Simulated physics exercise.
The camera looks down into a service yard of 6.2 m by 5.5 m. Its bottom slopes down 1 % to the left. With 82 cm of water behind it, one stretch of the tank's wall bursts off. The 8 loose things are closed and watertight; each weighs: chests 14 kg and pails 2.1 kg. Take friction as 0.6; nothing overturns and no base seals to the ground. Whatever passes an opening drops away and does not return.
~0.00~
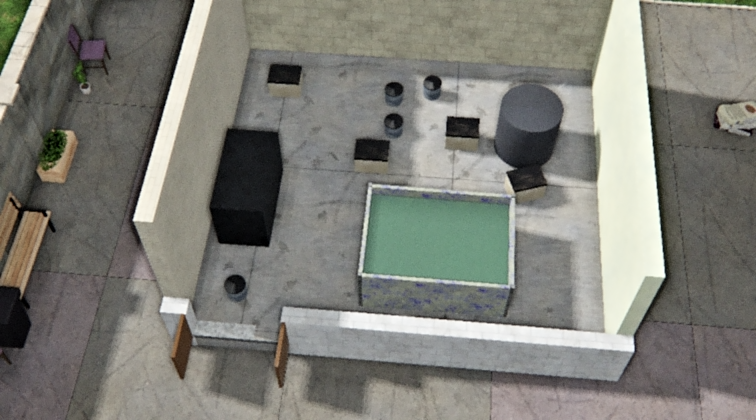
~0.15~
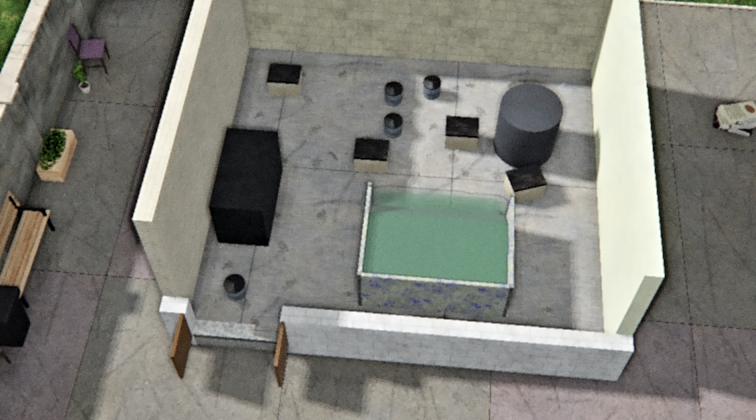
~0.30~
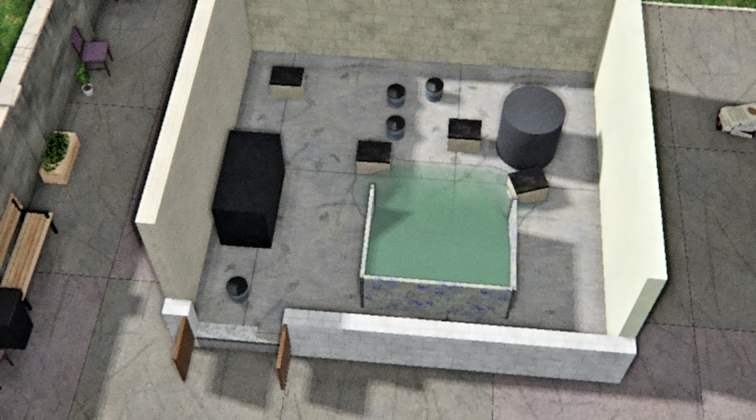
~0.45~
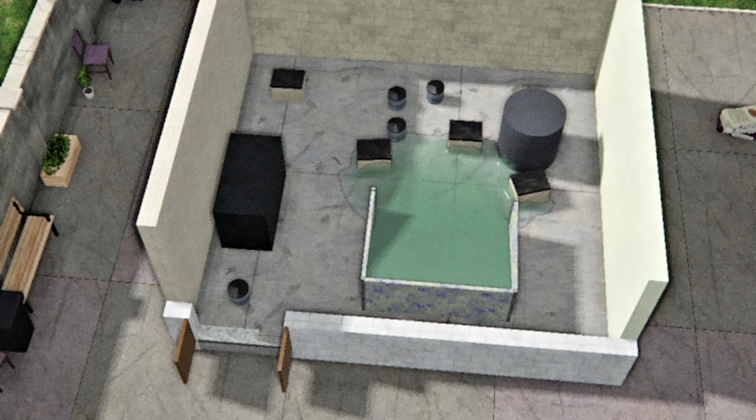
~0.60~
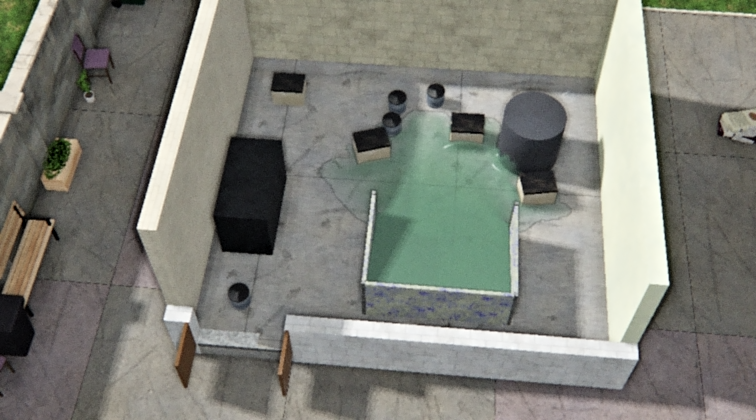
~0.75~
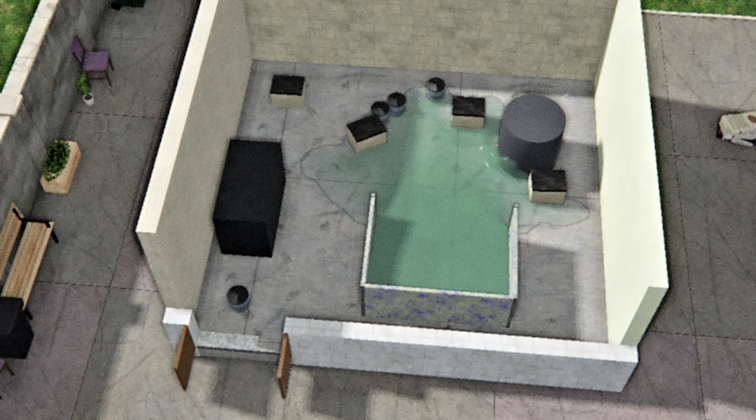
Green water pouring from the open back of a tank in a walled yard, spreading across paving and pushing boxes and pails.
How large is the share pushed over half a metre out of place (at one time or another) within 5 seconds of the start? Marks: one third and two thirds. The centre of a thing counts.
That comes to at least two thirds.
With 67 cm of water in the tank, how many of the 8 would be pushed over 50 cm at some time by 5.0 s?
In that case 7 of them.
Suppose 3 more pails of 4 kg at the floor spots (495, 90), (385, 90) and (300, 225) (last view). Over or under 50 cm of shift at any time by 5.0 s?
In turn: Past it, more, under.
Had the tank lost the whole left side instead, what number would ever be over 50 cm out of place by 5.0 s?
In that case 4 of them.
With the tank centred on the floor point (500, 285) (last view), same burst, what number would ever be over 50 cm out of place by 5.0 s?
In that case 7 of them.
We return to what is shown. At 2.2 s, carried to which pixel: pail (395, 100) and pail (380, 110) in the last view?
Near (316, 47) and (256, 49).
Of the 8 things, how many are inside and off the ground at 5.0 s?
7 of them.
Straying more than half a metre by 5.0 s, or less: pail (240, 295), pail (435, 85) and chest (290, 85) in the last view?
In that order: Short of it, more, more.
After 1.1 s 6 of 8 are over 50 cm from their spots; 2 afloat.
After 2.2 s 7 of 8 are over 50 cm from their spots; 6 afloat.
After 3.5 s 7 of 8 are over 50 cm from their spots; 7 afloat.
After 5.0 s 6 of 8 are over 50 cm from their spots, and 7 have been at some point; 7 afloat.
